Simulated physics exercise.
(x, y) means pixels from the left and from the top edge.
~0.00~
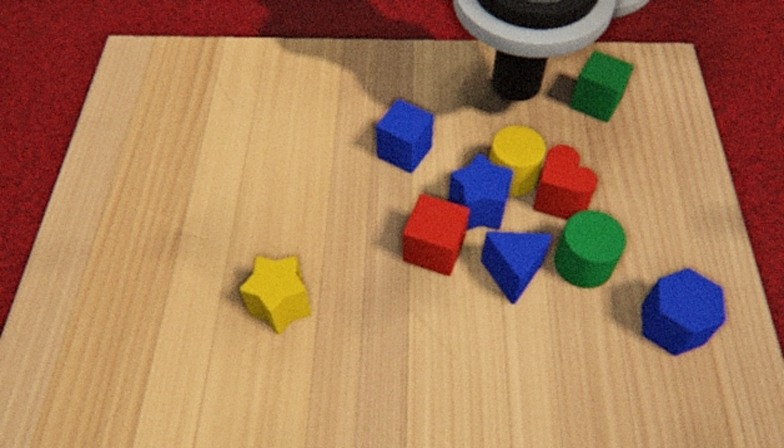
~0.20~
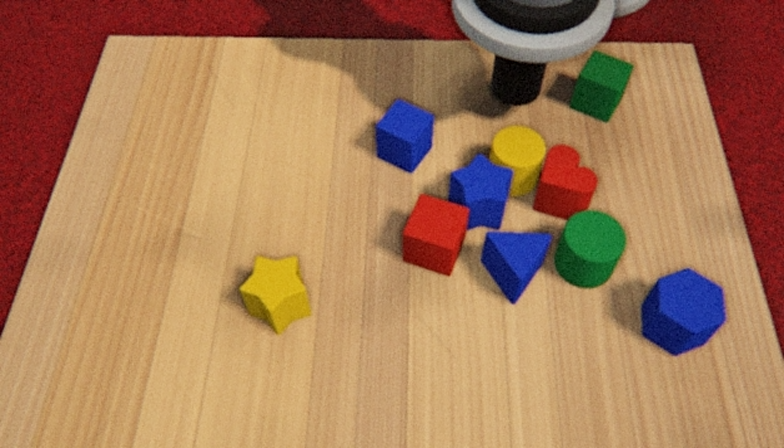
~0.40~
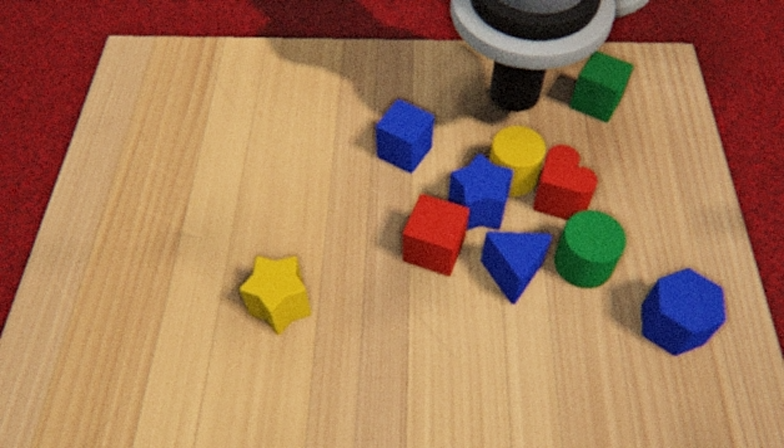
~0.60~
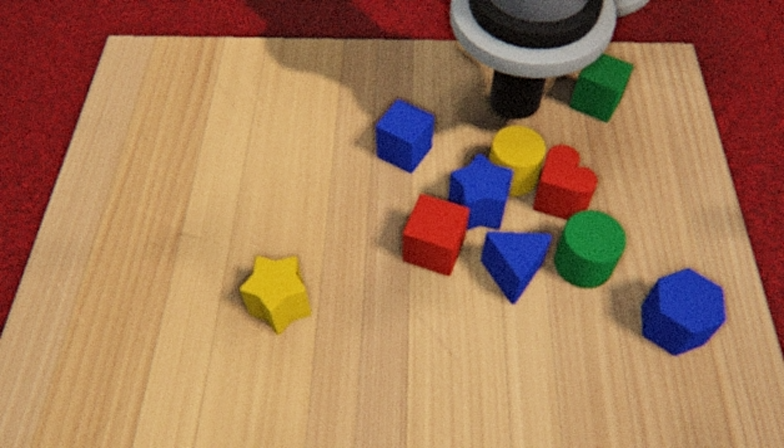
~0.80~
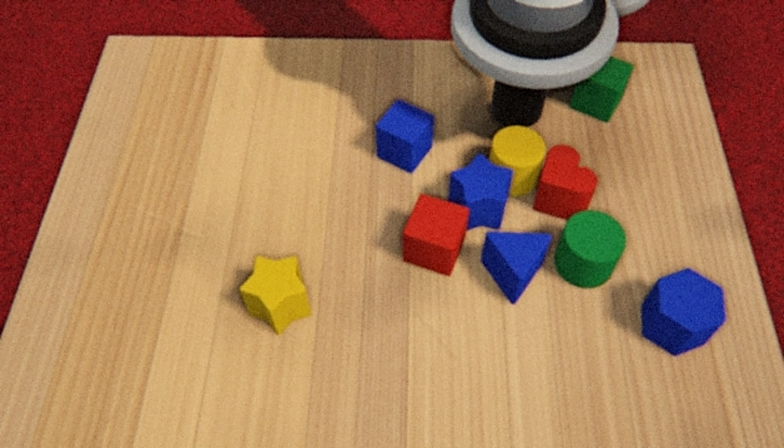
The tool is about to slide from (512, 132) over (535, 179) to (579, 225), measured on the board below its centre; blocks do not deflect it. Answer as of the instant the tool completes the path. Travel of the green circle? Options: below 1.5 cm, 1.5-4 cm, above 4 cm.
It will fall in the middle band, 1.5 to 4 cm.
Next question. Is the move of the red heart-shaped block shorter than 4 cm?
I expect not.
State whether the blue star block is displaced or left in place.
It's moved.
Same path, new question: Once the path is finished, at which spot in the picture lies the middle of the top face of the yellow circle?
Its top centre is at about (546, 222).
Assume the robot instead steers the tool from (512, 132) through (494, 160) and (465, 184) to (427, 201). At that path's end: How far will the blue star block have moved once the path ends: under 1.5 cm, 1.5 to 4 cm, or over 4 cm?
Shift of 1.5 to 4 cm.
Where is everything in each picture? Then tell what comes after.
The first picture shows tool tip at (516, 84); block tops, blue star block at (483, 179); yellow circle at (519, 145); red heart-shaped block at (568, 169); green circle at (596, 235).
The second picture shows tool at (515, 88); blocks unchanged.
The third picture shows tool at (515, 94); blocks unchanged.
The fourth picture shows tool at (515, 101); blocks unchanged.
The fifth picture shows tool at (516, 110); blue star block at (483, 179); yellow circle at (519, 145); red heart-shaped block at (568, 169); green circle at (596, 235).
On the path given first. One third of the way, tool at (530, 143); blue star block at (480, 195), turned 25° clockwise; yellow circle at (523, 175); red heart-shaped block at (575, 176), turned 15° anticlockwise.
Two thirds of the way, tool at (556, 175); blue star block at (482, 204), turned 55° clockwise; yellow circle at (536, 204); red heart-shaped block at (607, 202), turned 25° anticlockwise; green circle at (607, 250).
At the end, tool at (587, 205); blue star block at (482, 204), turned 55° clockwise; yellow circle at (546, 222); red heart-shaped block at (642, 212); green circle at (614, 259).
